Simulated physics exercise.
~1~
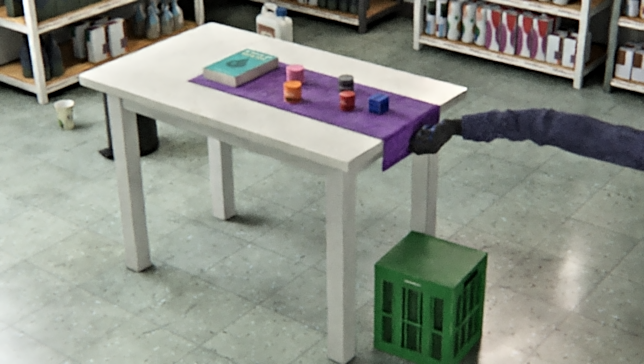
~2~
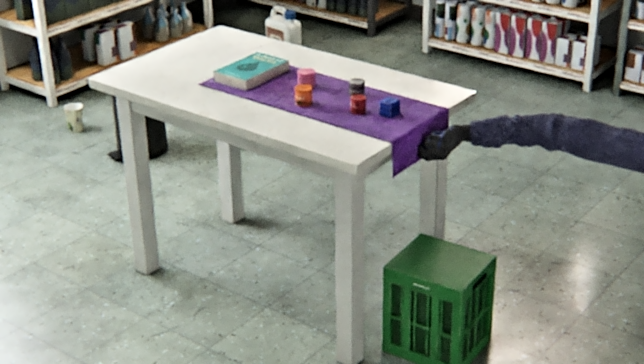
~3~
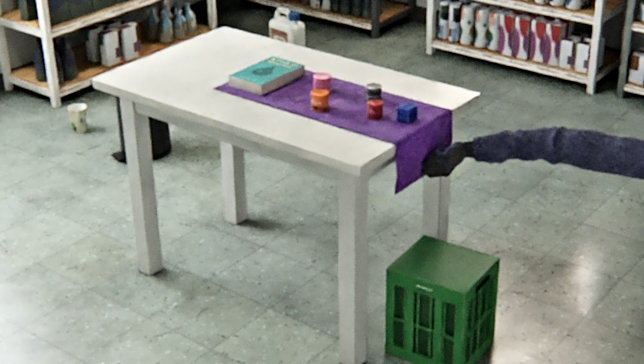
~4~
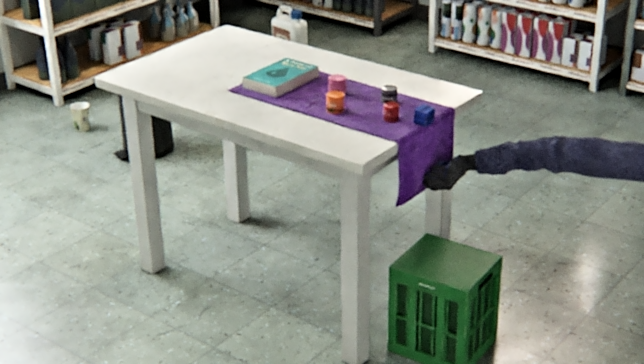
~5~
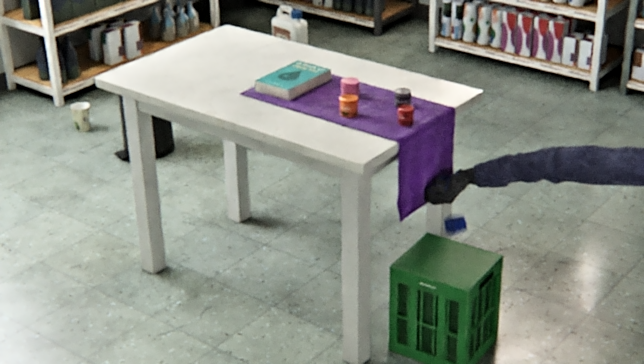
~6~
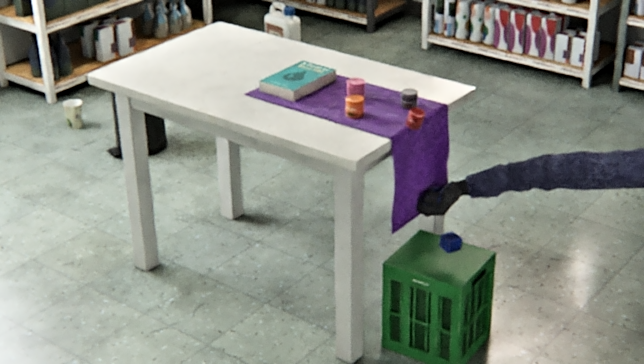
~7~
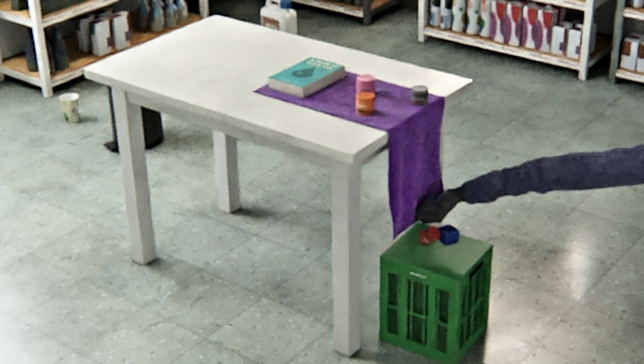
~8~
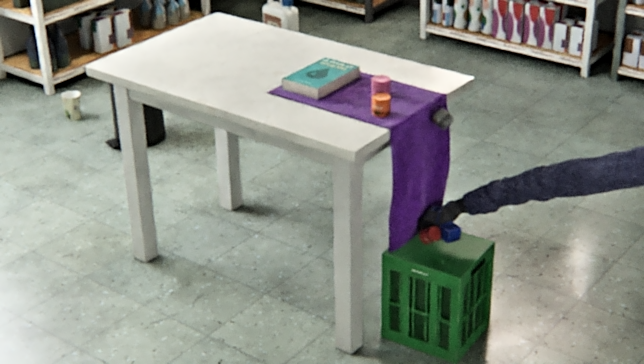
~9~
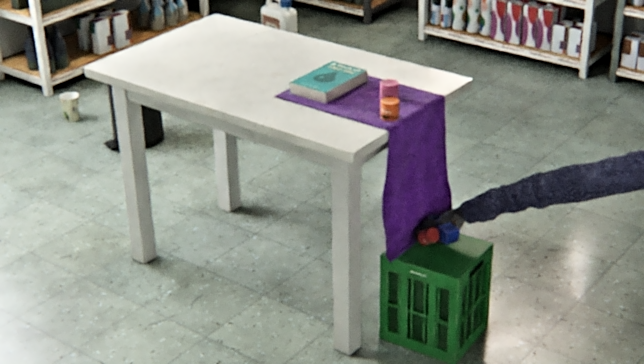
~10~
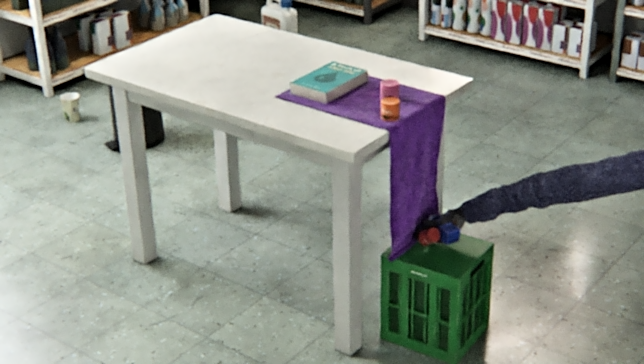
A gloved hand pulls a purple runner down, dropping three objects while two pots remain.
